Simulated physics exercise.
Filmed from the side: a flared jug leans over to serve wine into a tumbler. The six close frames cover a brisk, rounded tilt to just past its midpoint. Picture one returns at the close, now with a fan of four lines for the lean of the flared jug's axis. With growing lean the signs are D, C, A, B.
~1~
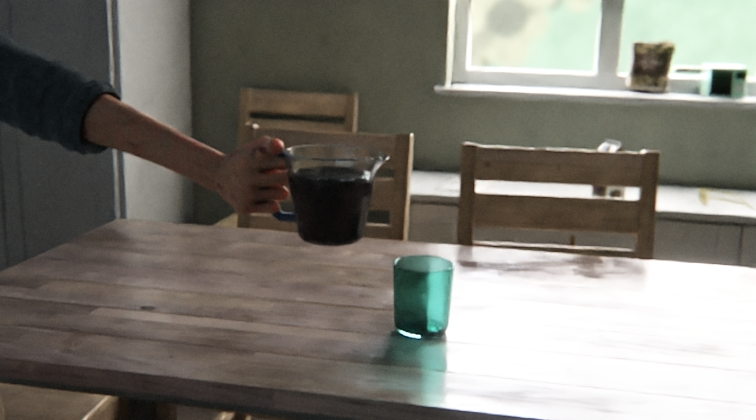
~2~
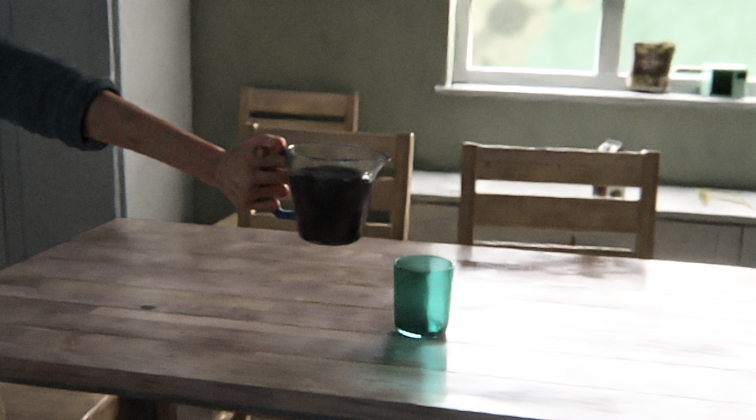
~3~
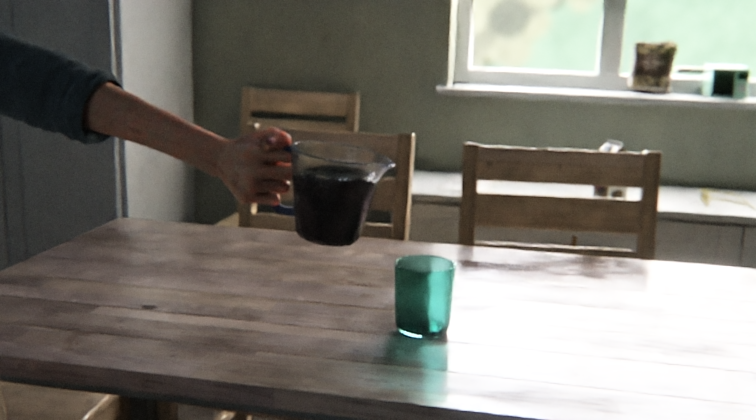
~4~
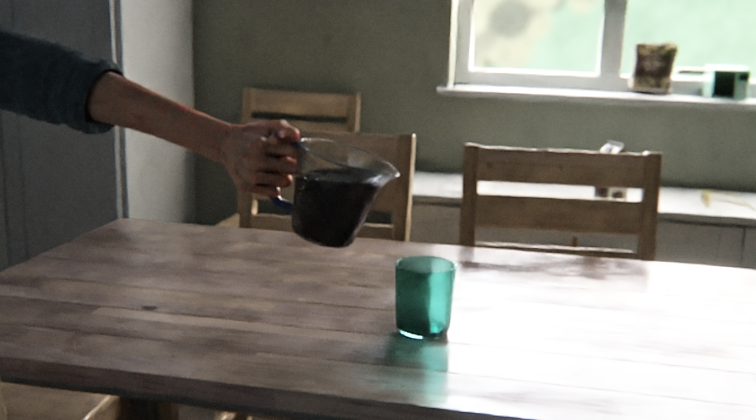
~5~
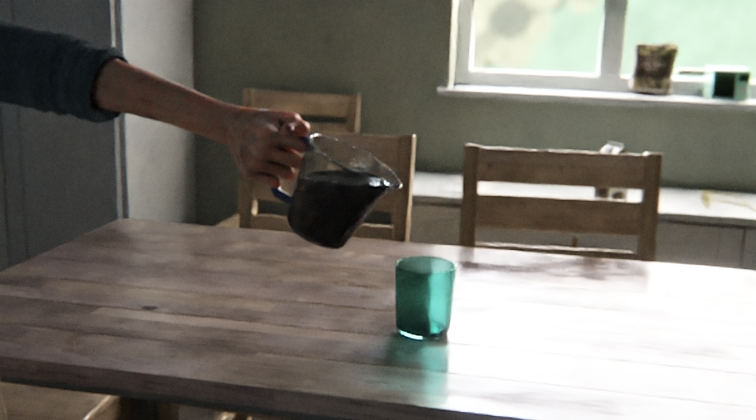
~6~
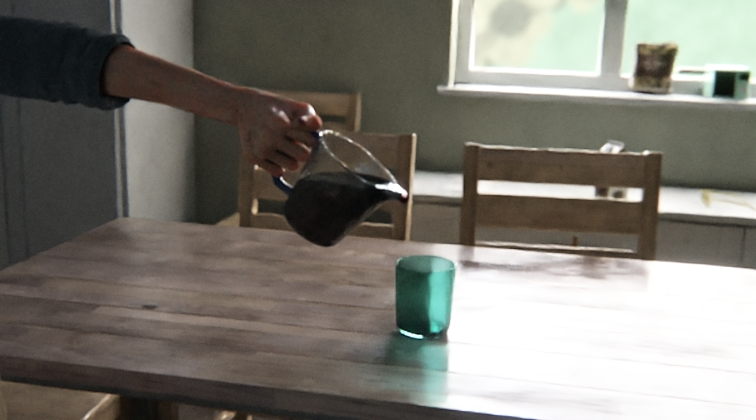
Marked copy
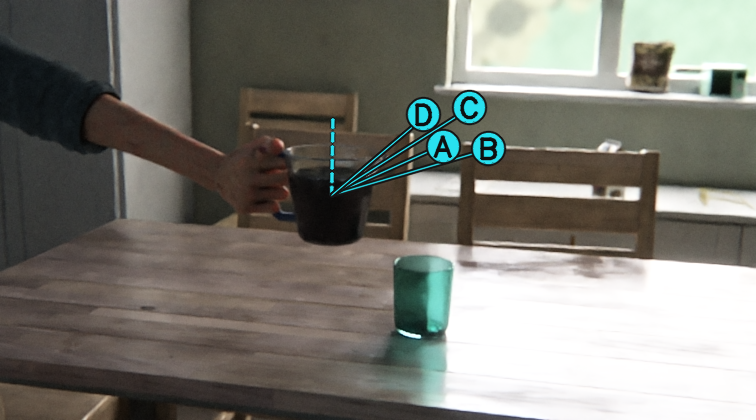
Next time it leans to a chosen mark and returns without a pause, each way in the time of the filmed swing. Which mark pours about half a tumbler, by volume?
D beats the others.
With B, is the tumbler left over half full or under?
Over.
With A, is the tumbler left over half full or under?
Over half.
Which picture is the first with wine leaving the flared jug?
Picture 6.
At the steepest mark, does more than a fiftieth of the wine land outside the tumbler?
Yes.
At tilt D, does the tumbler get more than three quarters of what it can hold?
No, less.
On the marked copy, A at (427, 152); B at (472, 153); C at (456, 116); D at (412, 127).
With A, the tumbler ends with about 84 % of what it can hold; 12 % of the wine is spilt.
With B, the tumbler ends with about 94 % of what it can hold; 21 % of the wine is spilt.
With C, the tumbler ends with about 75 % of what it can hold.
With D, the tumbler ends with about 52 % of what it can hold.
